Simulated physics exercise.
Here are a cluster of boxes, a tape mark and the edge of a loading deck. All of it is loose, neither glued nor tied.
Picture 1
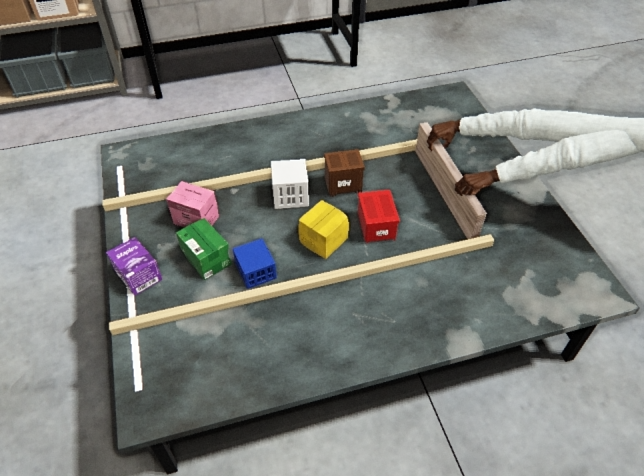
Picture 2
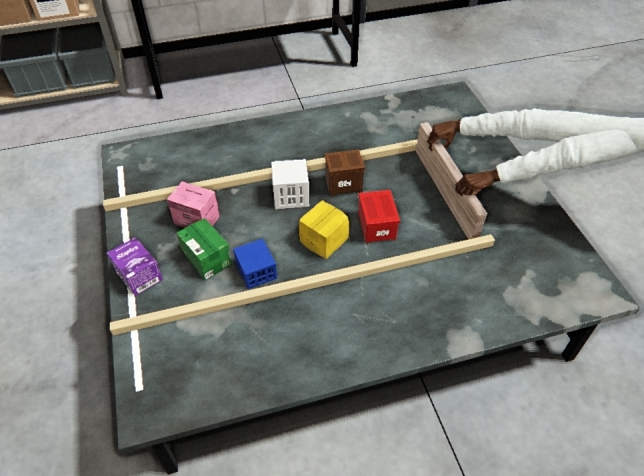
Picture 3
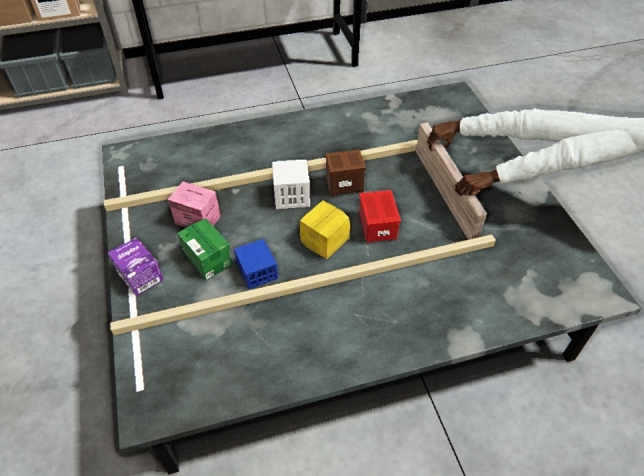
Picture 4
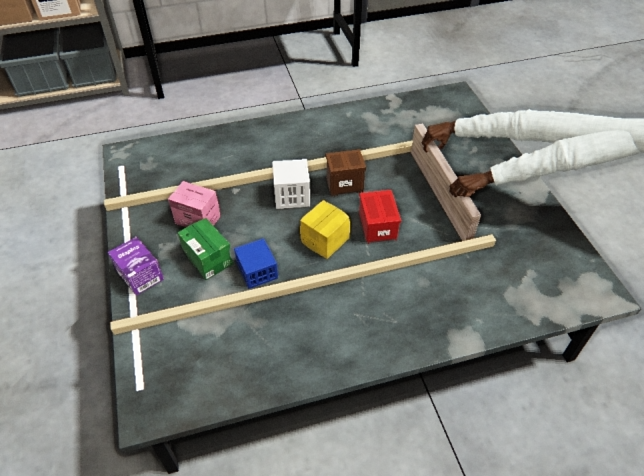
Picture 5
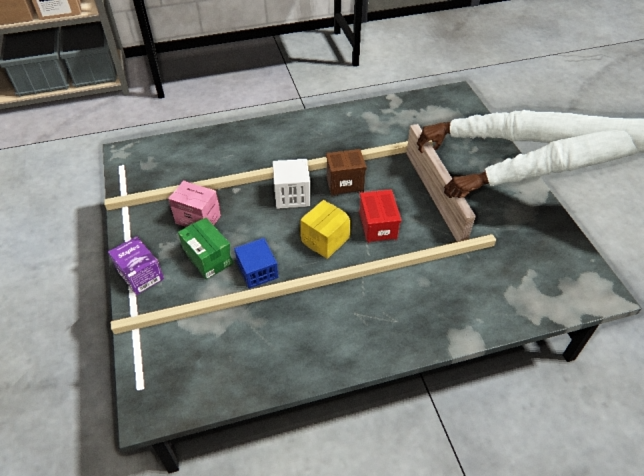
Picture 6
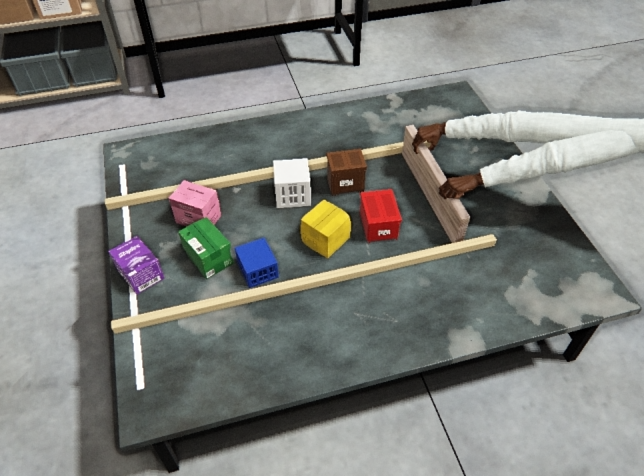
On a dark tabletop between wooden rails, two hands slowly sliding a plank slightly left towards eight colourful boxes that stay still.
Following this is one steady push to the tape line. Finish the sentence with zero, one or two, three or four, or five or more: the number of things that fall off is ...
The number of things that fall off is five or more.
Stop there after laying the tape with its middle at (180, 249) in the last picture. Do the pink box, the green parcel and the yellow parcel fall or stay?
The pink box goes down, while the green parcel goes down and the yellow parcel keeps its spot.
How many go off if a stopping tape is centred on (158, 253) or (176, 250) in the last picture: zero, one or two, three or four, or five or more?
The first spot gives five or more, the second gives either three or four.
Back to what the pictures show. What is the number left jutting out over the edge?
Overhang count: 1.
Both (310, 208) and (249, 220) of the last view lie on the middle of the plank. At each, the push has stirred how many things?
By the first moment it's 5, by the second it's 8.
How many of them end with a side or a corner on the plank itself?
1 in contact.
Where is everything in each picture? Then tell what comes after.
Purple box (135, 266); pink box (193, 208); green parcel (204, 249); plank (447, 179); tape (128, 261), in the first frame.
Pink box (194, 208); white crate (290, 184), in the second frame.
Green parcel (206, 249); plank (448, 180), in the third frame.
Purple box (136, 266); yellow parcel (325, 229), in the fourth frame.
Pink box (195, 207); red tote (379, 216), in the fifth frame.
Purple box (137, 265); pink box (196, 207); green parcel (207, 248); plank (433, 182); tape (130, 259), in the sixth frame.
Early on, none off yet; purple box at rest near (137, 265); pink box at rest near (196, 207); green parcel at rest near (207, 248).
A while later, none off yet; purple box travelled a little near (119, 268); pink box travelled well along near (134, 219); green parcel travelled about its own width near (151, 253).
Finally, the number that fall off is five or more; lost, brown tote, yellow parcel, white crate, blue crate, green parcel, pink box and purple box.
